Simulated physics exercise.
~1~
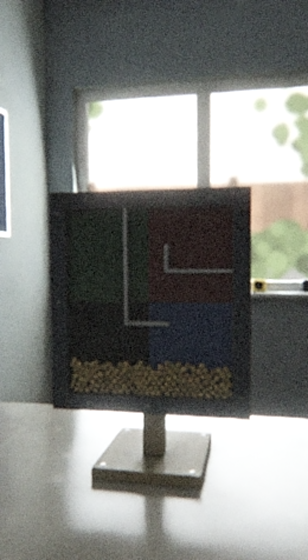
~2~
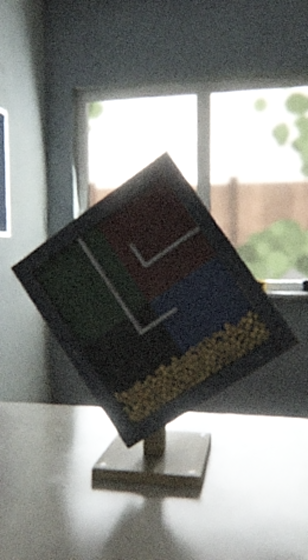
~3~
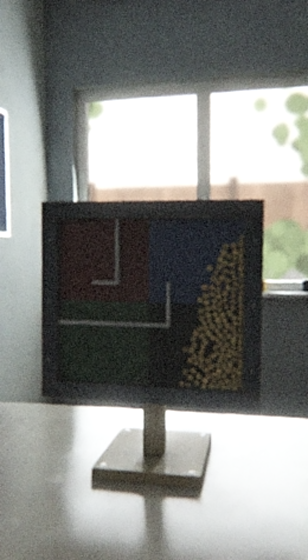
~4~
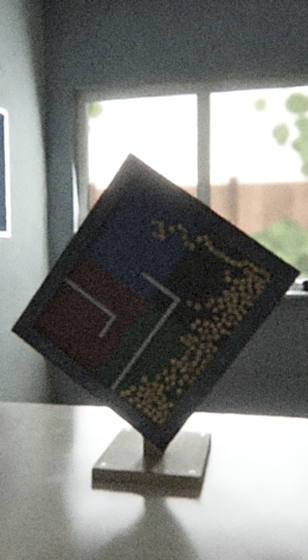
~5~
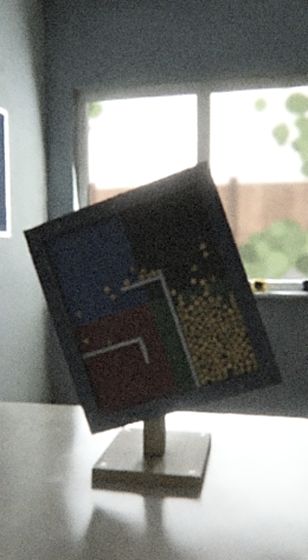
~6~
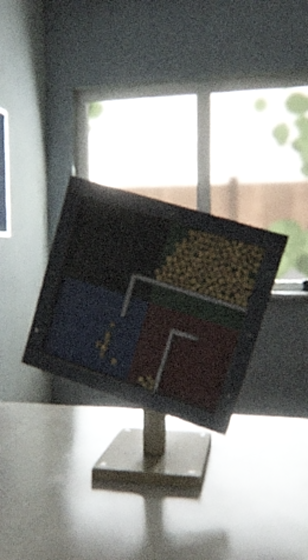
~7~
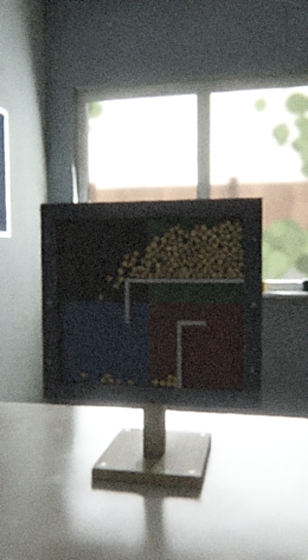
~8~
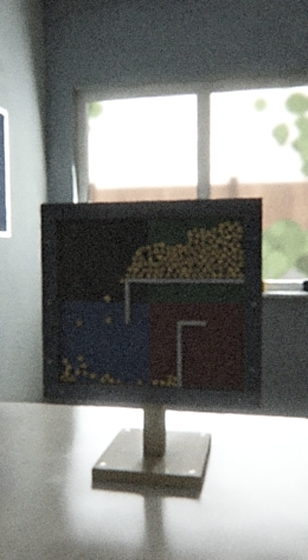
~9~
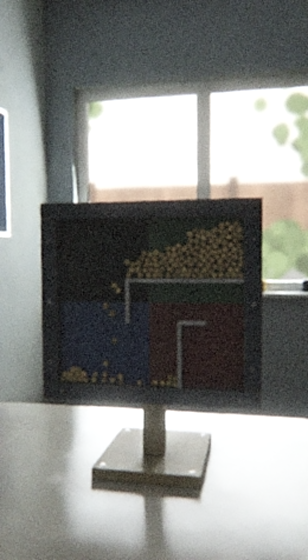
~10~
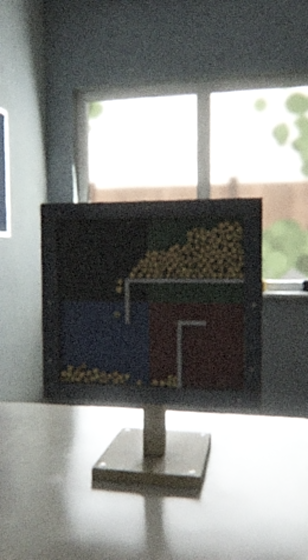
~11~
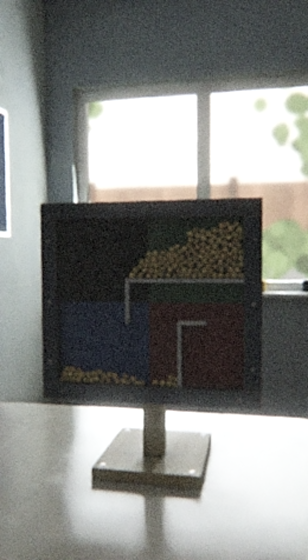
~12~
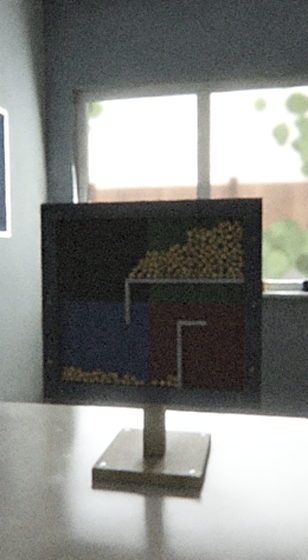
A square, dark-framed maze stands on a pale post and base on a glossy table, viewed from the front in a dim room with a bright window behind. Its green, red, black and blue quarters hold light angled walls, with yellowish chickpeas along the bottom. The case turns counterclockwise, and the chickpeas slide into a steep heap on the right, then tumble as it keeps turning. It stops squarely after three quarters of a turn. Some chickpeas spill left into the blue quarter, now lower left, while most rest piled in the green, upper right.
